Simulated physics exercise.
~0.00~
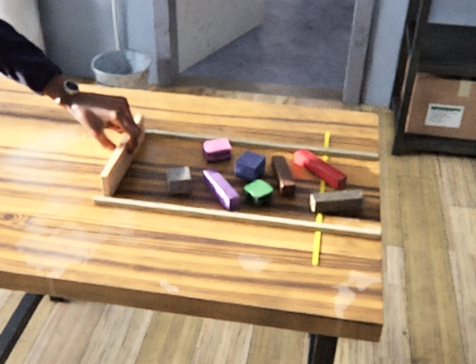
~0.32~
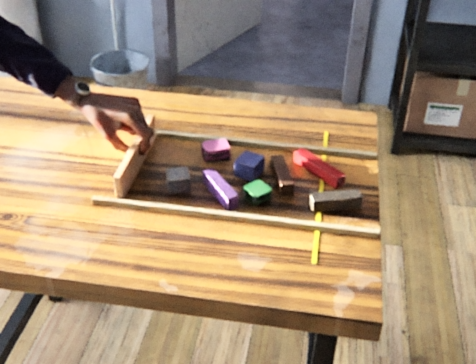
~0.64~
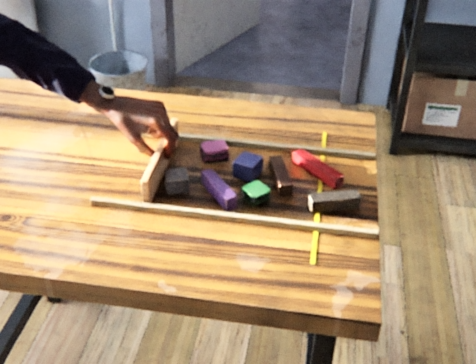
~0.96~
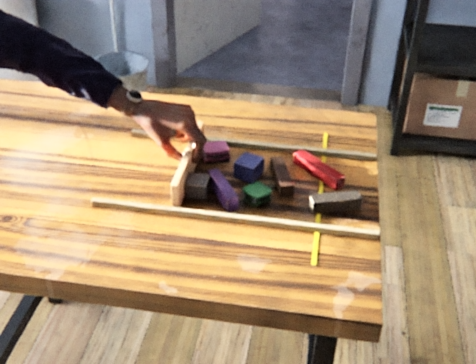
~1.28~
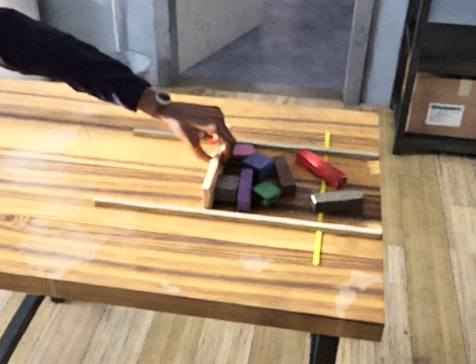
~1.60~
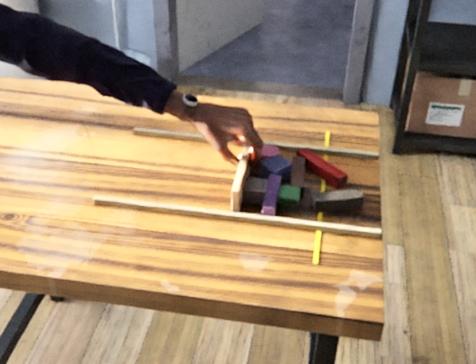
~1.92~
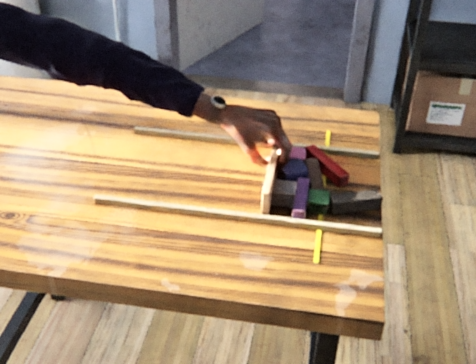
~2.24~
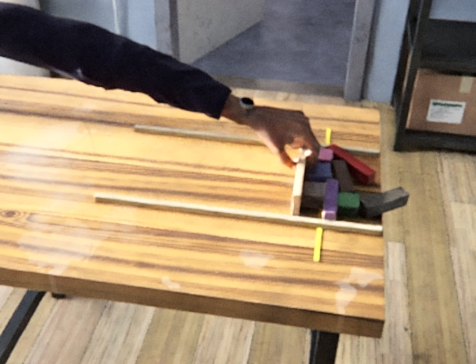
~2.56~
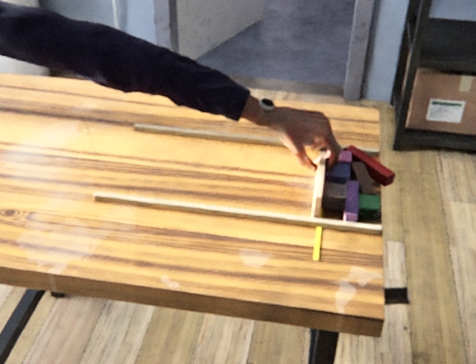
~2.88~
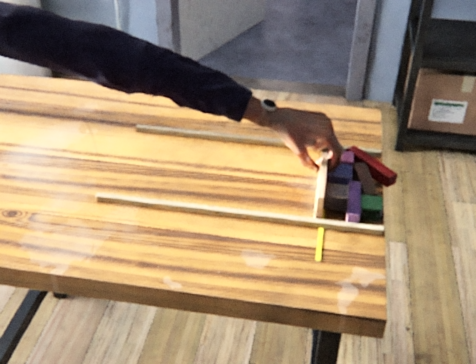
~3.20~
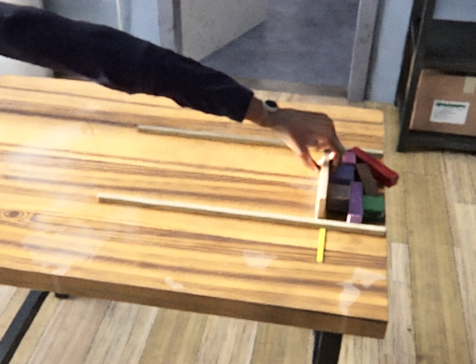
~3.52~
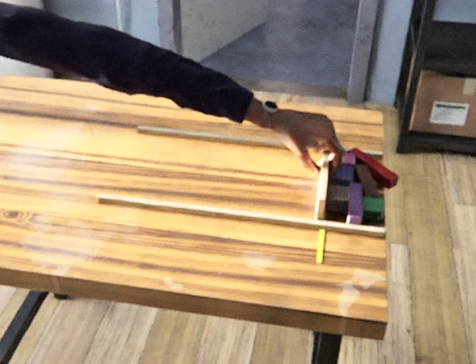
The video shows a hand pushing an upright wooden board rightward between two strips on a table, gathering colourful blocks toward the edge. A dark bar tips off the right end and falls, and the hand stops the board near the yellow tape, leaving the remaining blocks packed together at the edge.
